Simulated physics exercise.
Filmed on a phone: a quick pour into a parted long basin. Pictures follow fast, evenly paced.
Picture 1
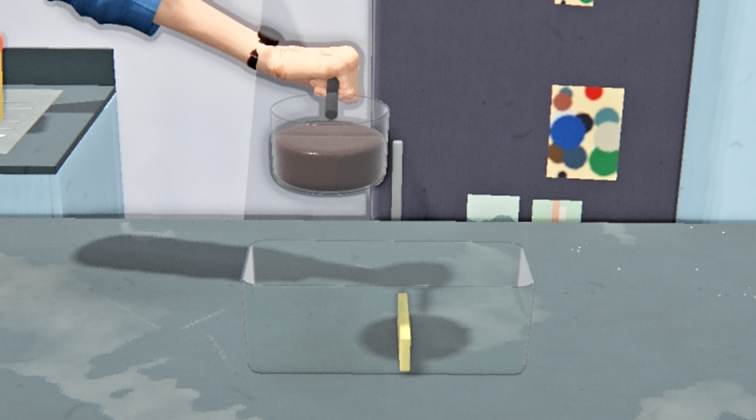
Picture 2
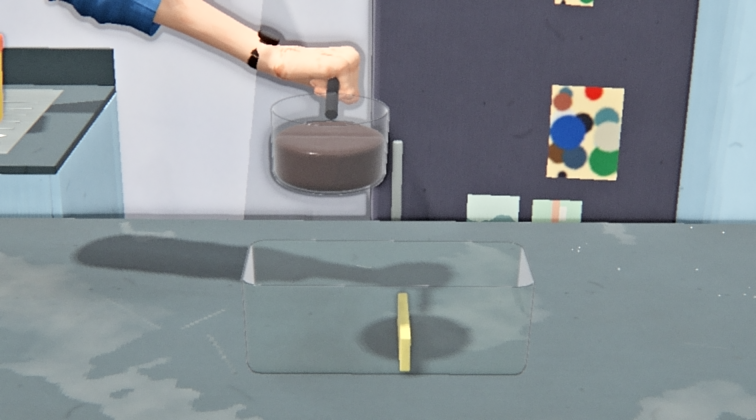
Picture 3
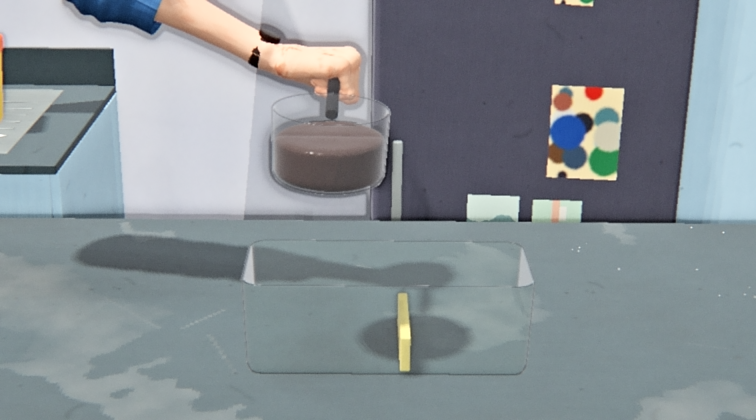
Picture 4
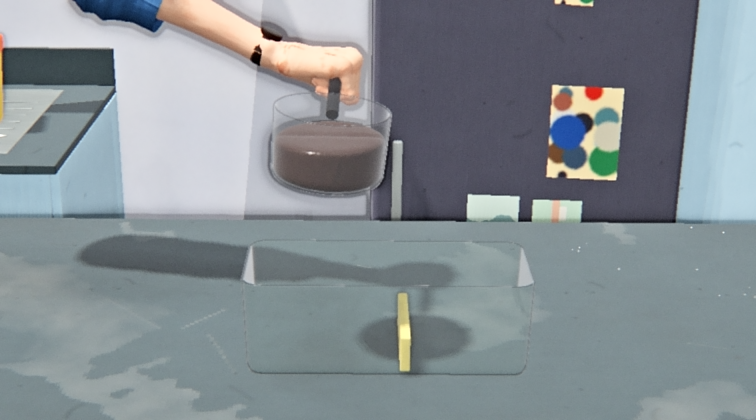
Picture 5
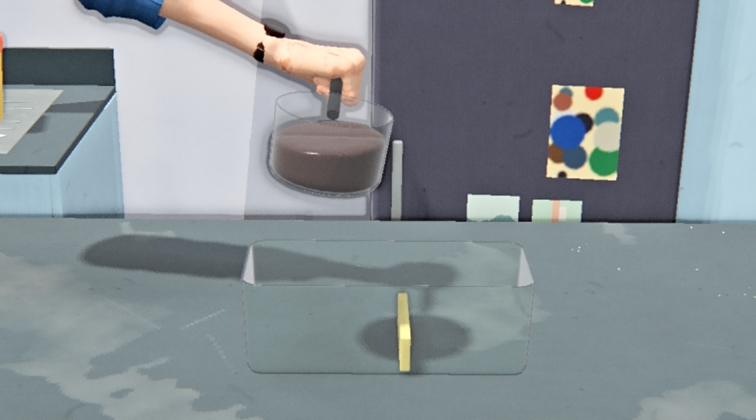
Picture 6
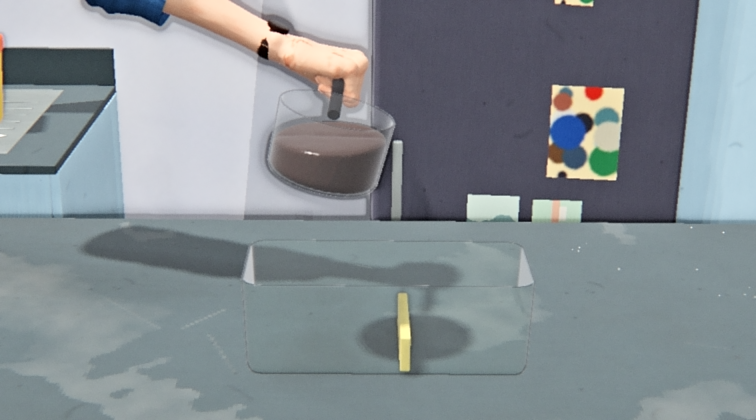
A hand held a clear round container of brown coffee above a long see-through basin with a small yellow divider in it, then slowly tilted the container slightly to the right.
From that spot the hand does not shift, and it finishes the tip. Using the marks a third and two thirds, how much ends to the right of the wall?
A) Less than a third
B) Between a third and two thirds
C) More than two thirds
Answer: C.
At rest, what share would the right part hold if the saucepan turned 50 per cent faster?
I'd say roughly 70 in every hundred ends up there.
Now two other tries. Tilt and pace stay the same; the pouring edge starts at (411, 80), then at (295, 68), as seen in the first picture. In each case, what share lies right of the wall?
It comes out at around 95 percent and then around 5 percent.
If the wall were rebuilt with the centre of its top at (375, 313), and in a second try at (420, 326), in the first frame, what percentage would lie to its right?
The first placement gives around 95 percent, the second 65 percent.
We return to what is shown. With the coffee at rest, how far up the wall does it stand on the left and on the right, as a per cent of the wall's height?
About 10 left, about 60 right.
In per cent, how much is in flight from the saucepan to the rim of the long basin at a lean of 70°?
Near 25 %.
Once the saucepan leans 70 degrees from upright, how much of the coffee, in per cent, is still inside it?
Amount still in: Approx. 70 %.
A moment on, the saucepan is tipped part way and 69 per cent is still to pour, 0 is left of the wall and 5 right of it.
Next, the saucepan is tipped right over and 9 per cent is still to pour, 5 is left of the wall and 74 right of it.
Then the saucepan is tipped right over and 0 per cent is still to pour, 17 is left of the wall and 82 right of it.
Later the saucepan is tipped right over and 0 per cent is still to pour, 17 is left of the wall and 82 right of it.
Finally, 17 per cent lies left of the wall, 82 right of it and 1 outside.
